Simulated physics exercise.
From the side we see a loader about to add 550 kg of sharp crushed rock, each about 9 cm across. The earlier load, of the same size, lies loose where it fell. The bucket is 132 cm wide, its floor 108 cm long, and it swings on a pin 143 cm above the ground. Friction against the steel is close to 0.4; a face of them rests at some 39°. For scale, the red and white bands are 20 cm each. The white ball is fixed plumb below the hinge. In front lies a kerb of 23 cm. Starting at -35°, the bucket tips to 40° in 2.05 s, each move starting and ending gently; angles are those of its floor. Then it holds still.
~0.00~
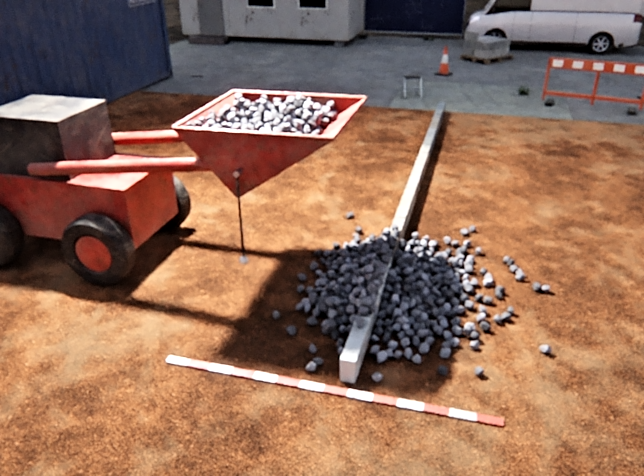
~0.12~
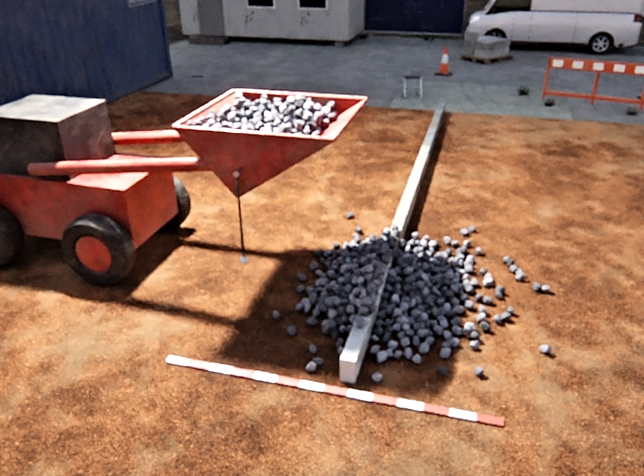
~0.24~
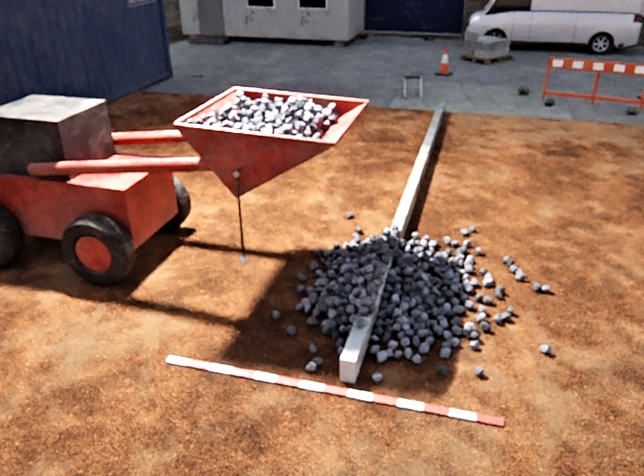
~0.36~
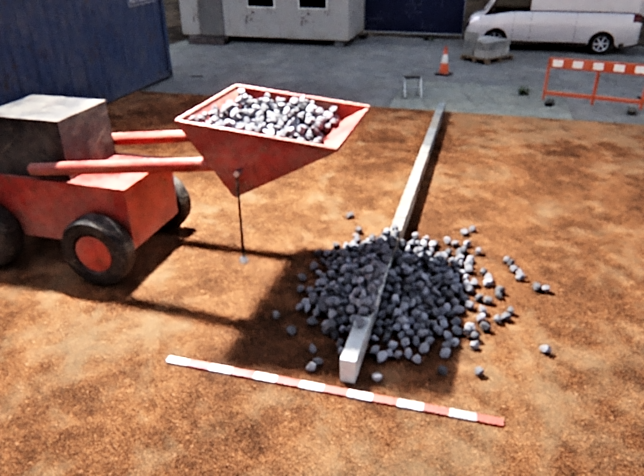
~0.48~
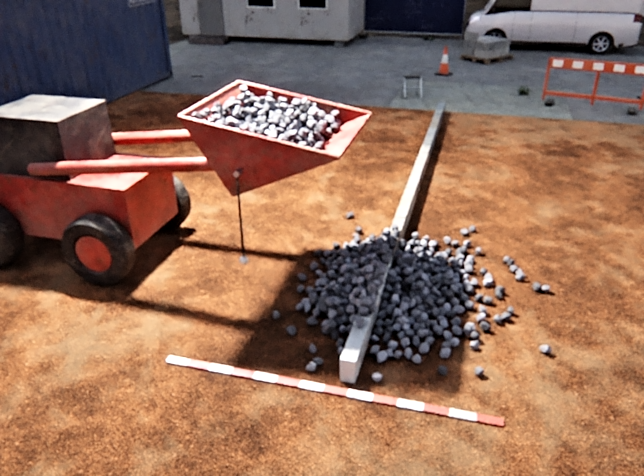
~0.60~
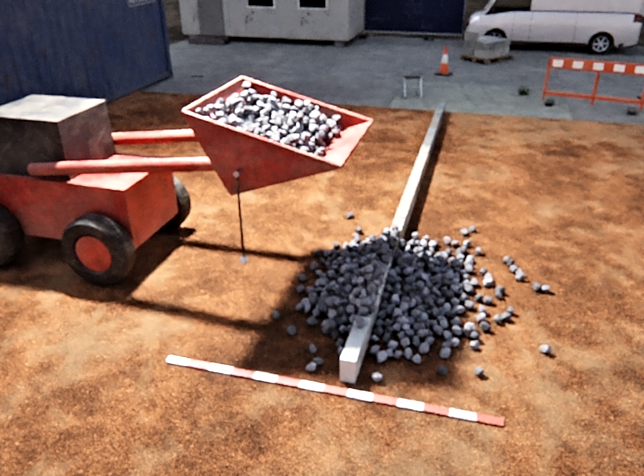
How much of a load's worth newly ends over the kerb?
Some 21 per cent is added.
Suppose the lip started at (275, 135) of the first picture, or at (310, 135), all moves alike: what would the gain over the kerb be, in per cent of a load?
About 0 and 5 per cent.
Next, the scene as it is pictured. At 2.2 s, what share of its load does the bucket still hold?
About 45 per cent.
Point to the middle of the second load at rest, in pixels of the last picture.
Their middle is at about (352, 266).
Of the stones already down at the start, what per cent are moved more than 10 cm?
Roughly 5 per cent of them.
After 1.5 s the floor is at 28°; in per cent of one load, 99 in the bucket, 51 on this side of the kerb, 50 over the kerb; the foremost stones are at (525, 288).
After 2.2 s the floor is at 40°; in per cent of one load, 46 in the bucket, 103 on this side of the kerb, 50 over the kerb; the foremost stones are at (525, 288).
After 2.5 s the floor is at 40°; in per cent of one load, 9 in the bucket, 130 on this side of the kerb, 61 over the kerb; the foremost stones are at (525, 288).
After 5.3 s the floor is at 40°; in per cent of one load, 0 in the bucket, 129 on this side of the kerb, 71 over the kerb; the foremost stones are at (525, 286). Net gain over the kerb, 21.
